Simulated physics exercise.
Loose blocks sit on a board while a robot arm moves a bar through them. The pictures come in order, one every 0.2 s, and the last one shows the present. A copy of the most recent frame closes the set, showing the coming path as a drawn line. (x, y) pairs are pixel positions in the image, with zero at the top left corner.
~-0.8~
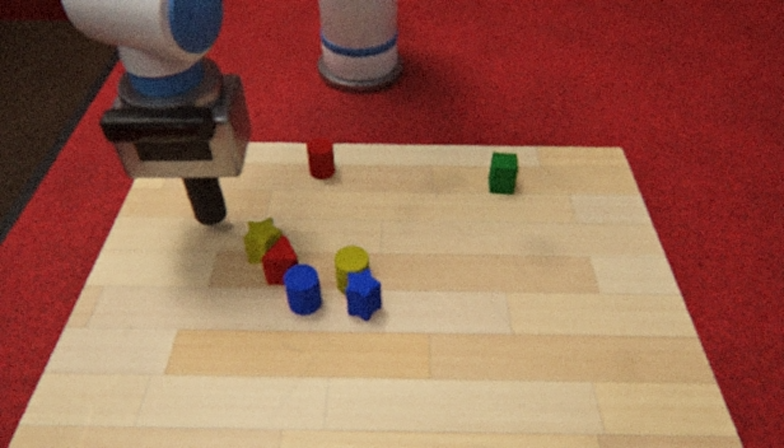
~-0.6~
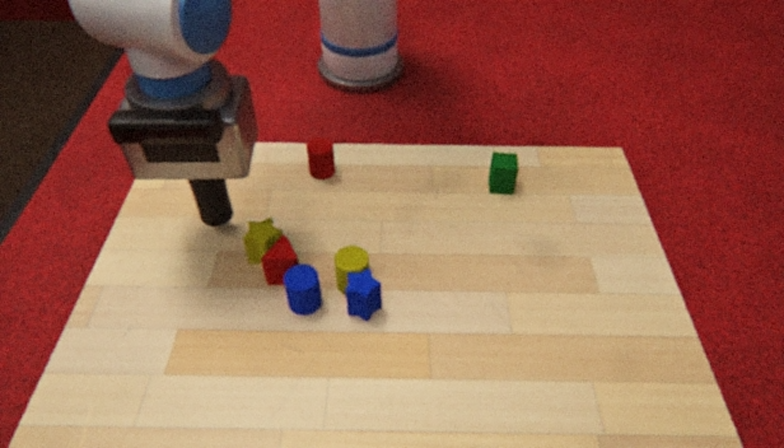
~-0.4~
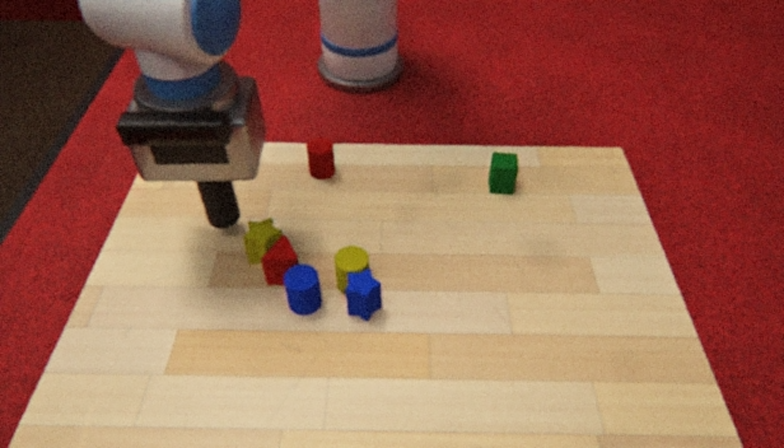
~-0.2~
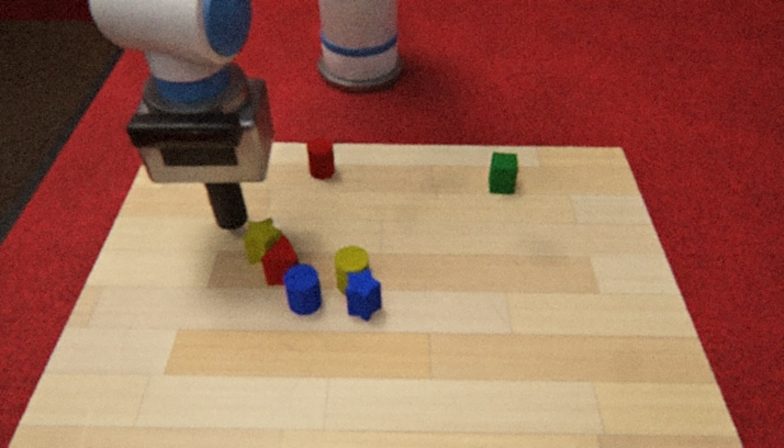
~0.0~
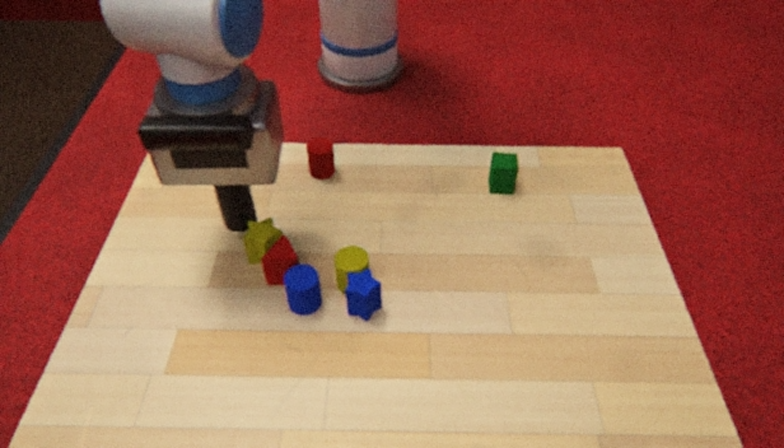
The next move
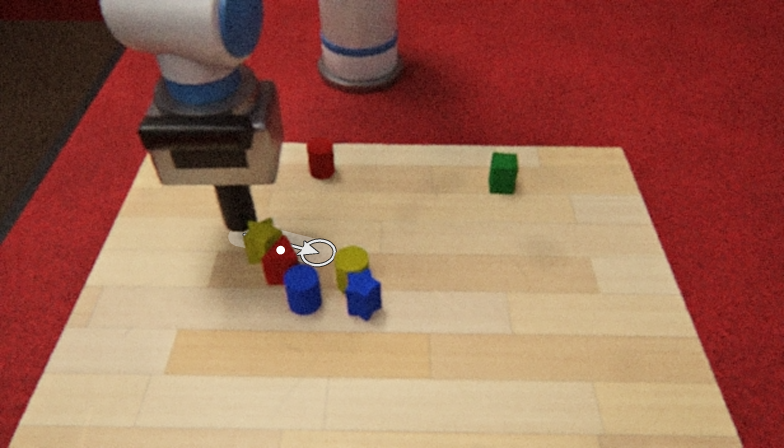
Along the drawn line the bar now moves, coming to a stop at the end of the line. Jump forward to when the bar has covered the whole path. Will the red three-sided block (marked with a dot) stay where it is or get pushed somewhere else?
The push reaches it.
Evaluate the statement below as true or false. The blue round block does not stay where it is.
That statement is accurate.
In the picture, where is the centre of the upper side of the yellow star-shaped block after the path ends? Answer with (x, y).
Its top middle: (298, 247).
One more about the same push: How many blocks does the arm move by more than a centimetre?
Answer: Three or more.
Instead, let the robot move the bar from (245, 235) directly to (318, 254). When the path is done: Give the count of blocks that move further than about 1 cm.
By the end, three or more blocks will have moved.
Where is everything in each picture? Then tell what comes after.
In the first frame, bar's lower end (211, 214); yellow star-shaped block (262, 230); red three-sided block (281, 250); blue round block (301, 277); yellow round block (352, 258).
In the second frame, bar (217, 216); blocks still.
In the third frame, bar (224, 217); blocks still.
In the fourth frame, bar (232, 219); blocks still.
In the fifth frame, bar (241, 221); yellow star-shaped block (262, 230); red three-sided block (281, 250); blue round block (301, 277); yellow round block (352, 258).
Drawn move, in a line from (245, 235) to (318, 253); the dot is on the red three-sided block.
The first path, step by step. Halfway along, bar (279, 229); yellow star-shaped block (277, 239); red three-sided block (288, 259), turned 15° clockwise; blue round block (303, 283).
At the end, bar (317, 239); yellow star-shaped block (298, 247), turned 40° clockwise; red three-sided block (293, 270), turned 45° clockwise; blue round block (303, 299); yellow round block still.
